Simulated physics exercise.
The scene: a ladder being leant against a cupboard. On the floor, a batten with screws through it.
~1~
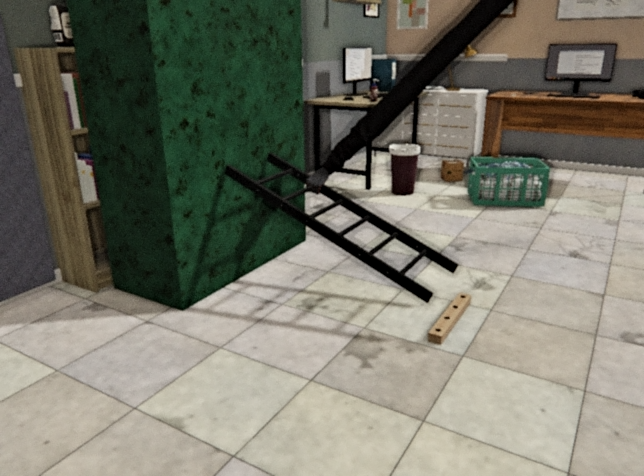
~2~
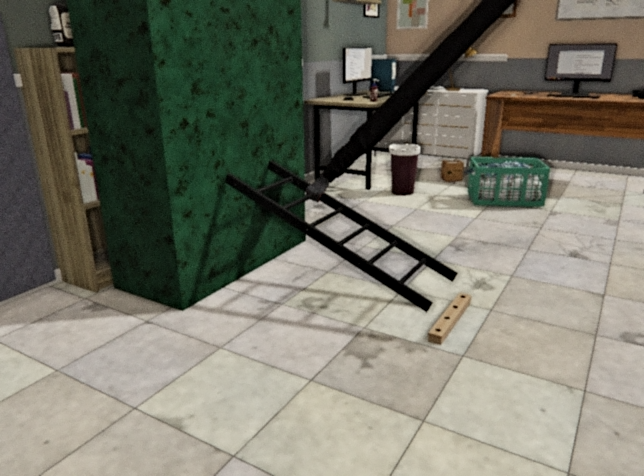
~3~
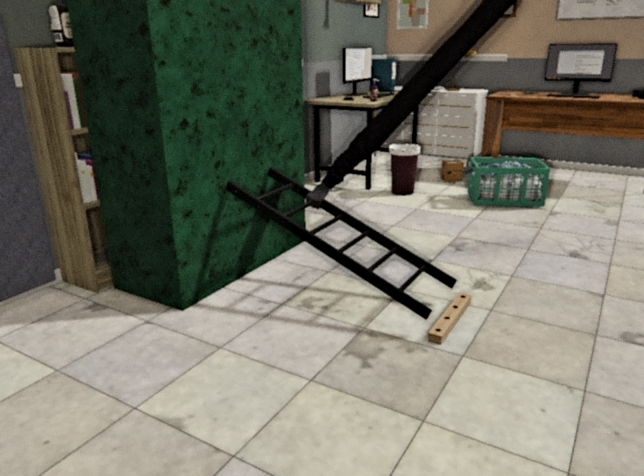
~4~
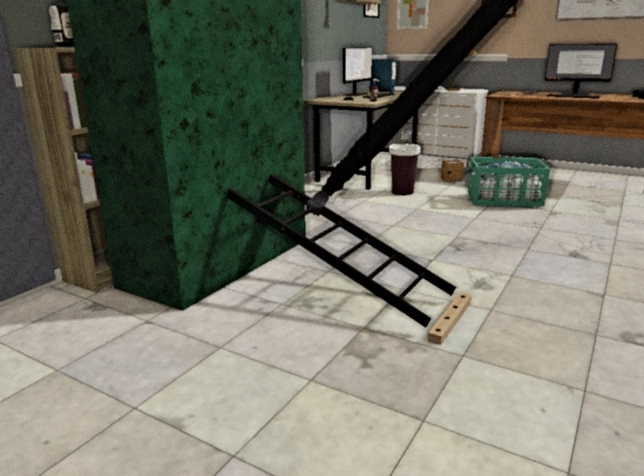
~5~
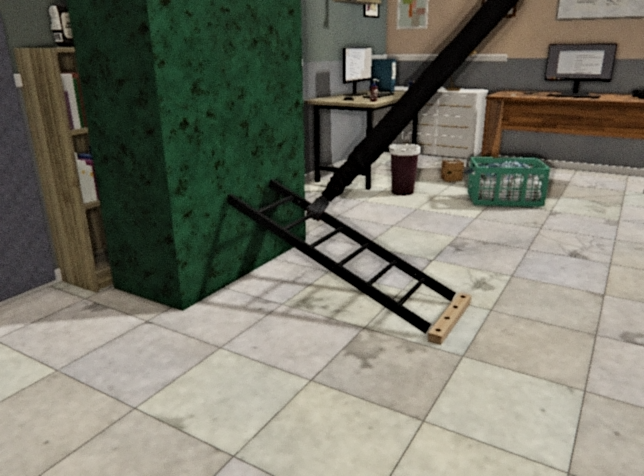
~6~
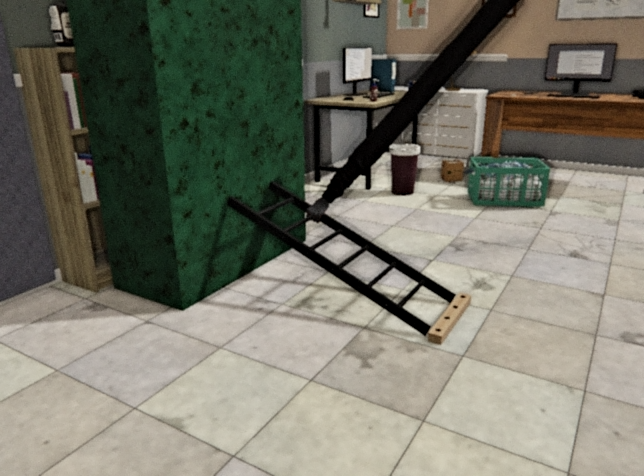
A black ladder leaning low against a green cupboard shifted slightly down and to the right, with a dark arm holding it, until its lower end met a wooden batten on the tiled floor.
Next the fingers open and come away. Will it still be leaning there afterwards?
Outcome: The black ladder stays up.
Then, 0.10 s later than the last frame, black ladder moving near (340, 251).
When it is over, the black ladder holds its place, near (340, 250).
